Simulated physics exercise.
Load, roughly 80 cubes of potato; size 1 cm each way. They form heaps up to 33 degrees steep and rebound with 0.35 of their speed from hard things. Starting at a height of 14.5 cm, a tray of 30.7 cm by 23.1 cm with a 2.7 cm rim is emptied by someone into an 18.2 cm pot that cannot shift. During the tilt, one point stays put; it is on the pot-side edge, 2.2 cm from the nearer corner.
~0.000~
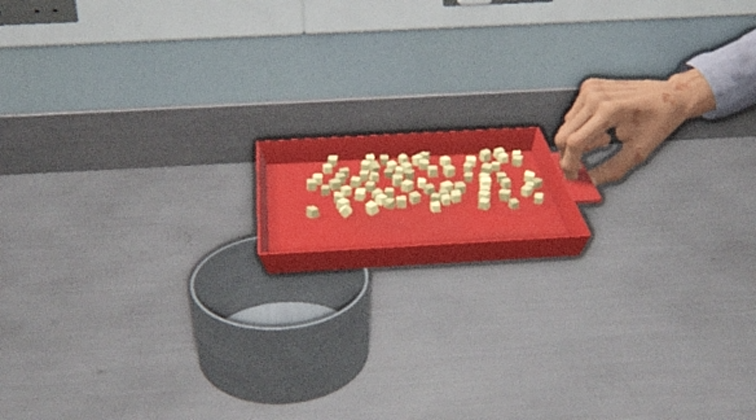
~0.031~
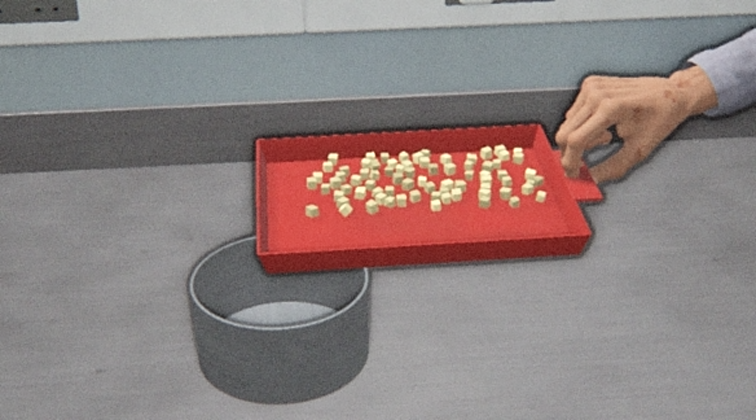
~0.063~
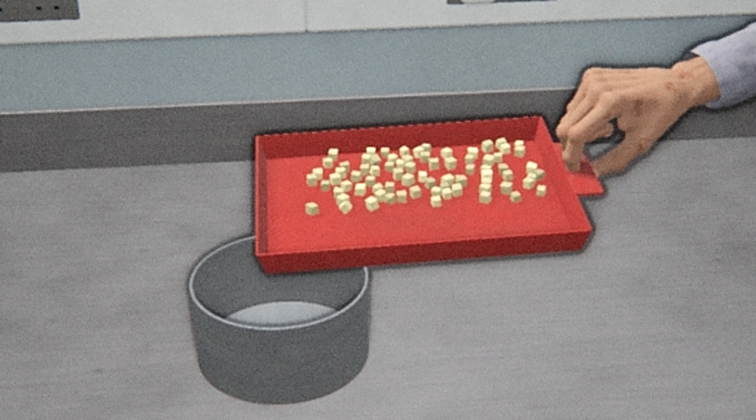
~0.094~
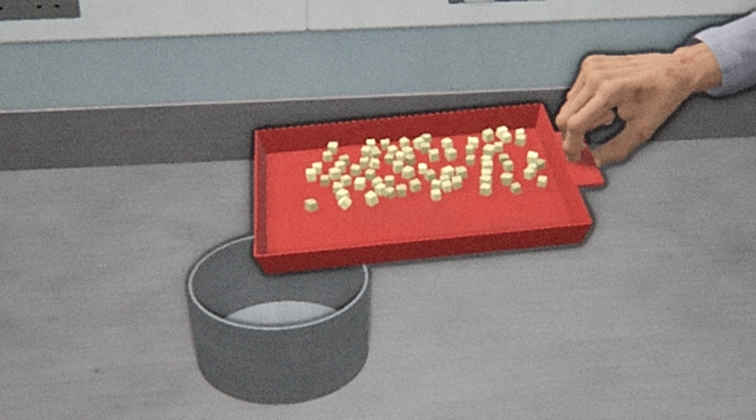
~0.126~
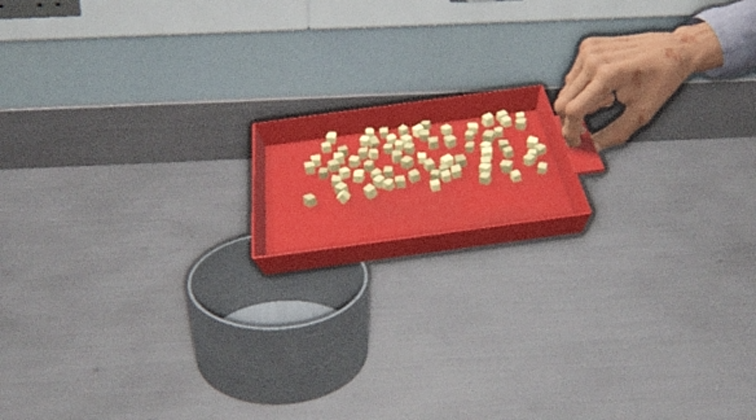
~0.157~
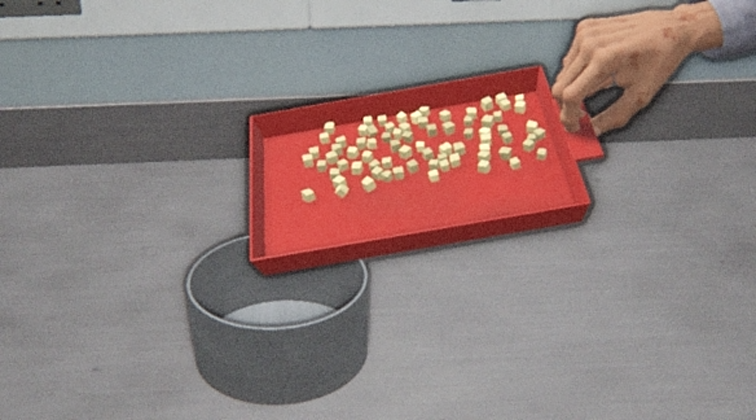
A grey countertop against a pale blue-grey wall is seen from slightly above, in a steady view. A red tray scattered with many small pale yellow cubes is held by its right-hand handle in a hand with a light blue sleeve, its left end above a round, dark grey pot. The tray starts nearly level, then the hand raises the handle side, slanting it down toward the left.
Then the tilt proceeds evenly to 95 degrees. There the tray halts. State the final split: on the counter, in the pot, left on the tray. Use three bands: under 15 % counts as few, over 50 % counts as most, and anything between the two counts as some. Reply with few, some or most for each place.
Counter: Most, pot: Few, tray: Few.
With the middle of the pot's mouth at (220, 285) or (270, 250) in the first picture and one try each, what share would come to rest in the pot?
About 25 and 0 per cent.
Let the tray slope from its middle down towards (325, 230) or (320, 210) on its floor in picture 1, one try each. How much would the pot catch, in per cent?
Some 15 and 20 per cent.
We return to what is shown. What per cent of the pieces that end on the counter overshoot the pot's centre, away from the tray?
Estimate: Roughly 100 per cent of the pieces.
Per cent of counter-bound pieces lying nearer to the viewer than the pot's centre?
Roughly 100 per cent.
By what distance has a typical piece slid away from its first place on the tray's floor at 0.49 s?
2 cm.
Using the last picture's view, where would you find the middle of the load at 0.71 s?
The middle of the load should be near (250, 268) then.
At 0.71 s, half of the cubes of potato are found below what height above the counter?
Roughly 16 centimetres, more or less.
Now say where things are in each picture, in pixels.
Tray tilt 0 degrees, front corners at (267, 249) and (580, 231); middle of the pieces at (422, 184); pot at (280, 278), in the first frame.
Tray tilt 0 degrees, front corners at (266, 249) and (581, 230); middle of the pieces at (422, 182), in the second frame.
Tray tilt 2 degrees, front corners at (265, 250) and (581, 226); middle of the pieces at (423, 177), in the third frame.
Tray tilt 5 degrees, front corners at (263, 251) and (581, 219), lowest corner left front; middle of the pieces at (423, 169), in the fourth frame.
Tray tilt 8 degrees, front corners at (261, 252) and (581, 209), lowest corner left front; middle of the pieces at (422, 158), in the fifth frame.
Tray tilt 12 degrees, front corners at (259, 253) and (579, 199), lowest corner left front; middle of the pieces at (421, 147); pot at (277, 277). The tray's pace is about 120 degrees a second, in the sixth frame.
Then, at 0.49 s, tilt 53 degrees; the tray holds 100 %, the pot 0 %.
After 0.71 s, tilt 79 degrees; the tray holds 80 %, the pot 0 %.
Then, at 1.05 s, tilt 95 degrees; the tray holds 5 %, the pot 0 %.
At rest (2.3 s), counter 95 %, pot 5 %, tray 0 %.
